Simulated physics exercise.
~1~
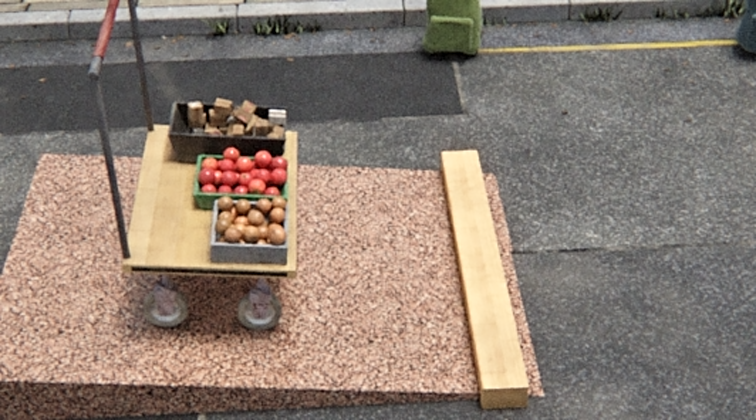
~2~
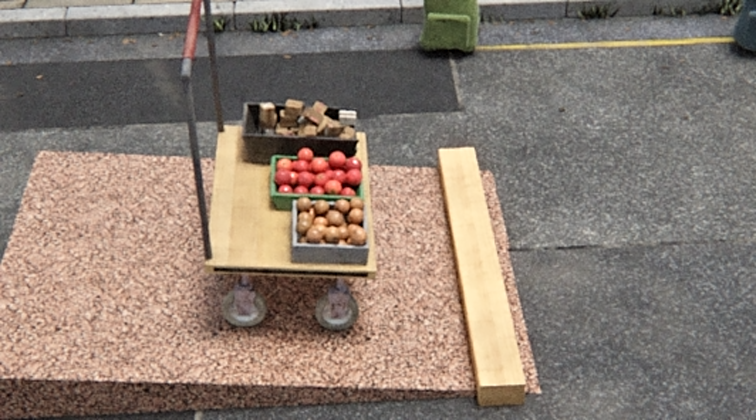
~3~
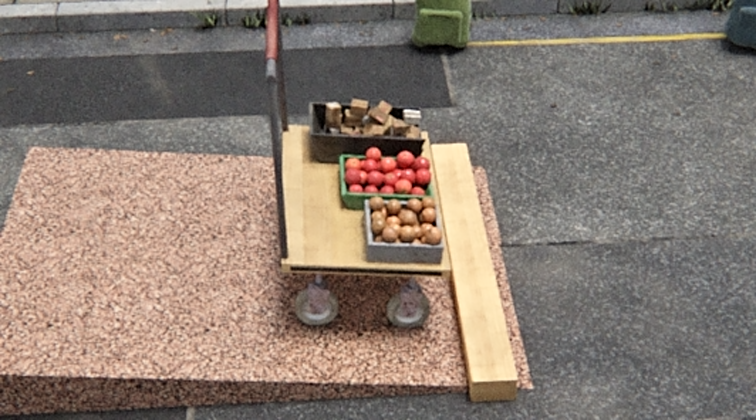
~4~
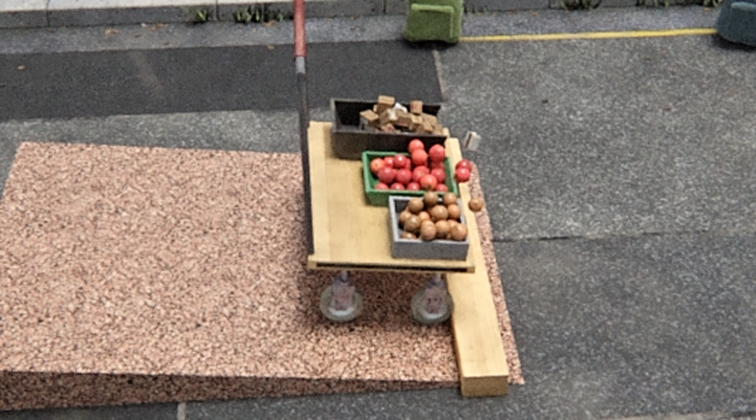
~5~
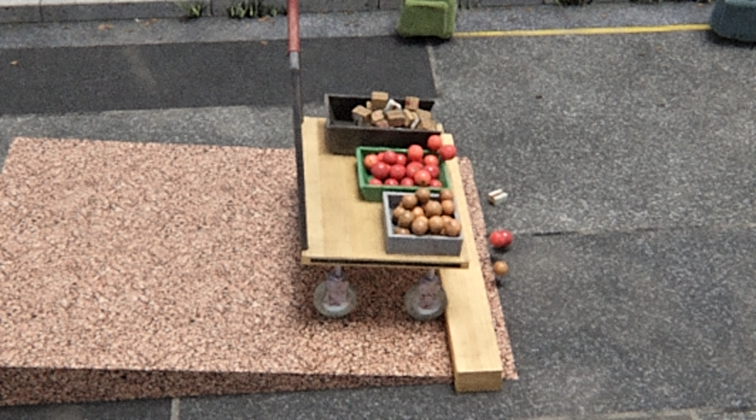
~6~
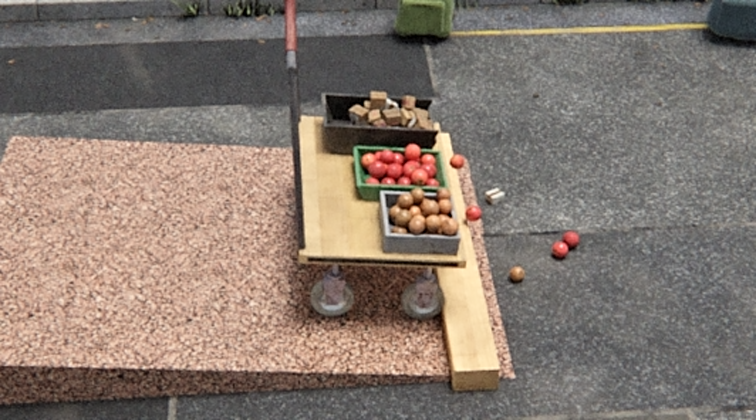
At the start, a flat wooden trolley with a red-topped handle stands on a pinkish, pebbly ramp, carrying a black box of small parcels, a green box of red balls and a grey box of brown, onion-like balls. It rolls right, down the gentle slope, towards a wooden beam. At the beam it stops short, staying level, and the loads lurch forward. A pale parcel, a few red balls and one brown ball spill over the right side and drop onto the asphalt. The trolley ends still against the beam, its three boxes in place and mostly full.
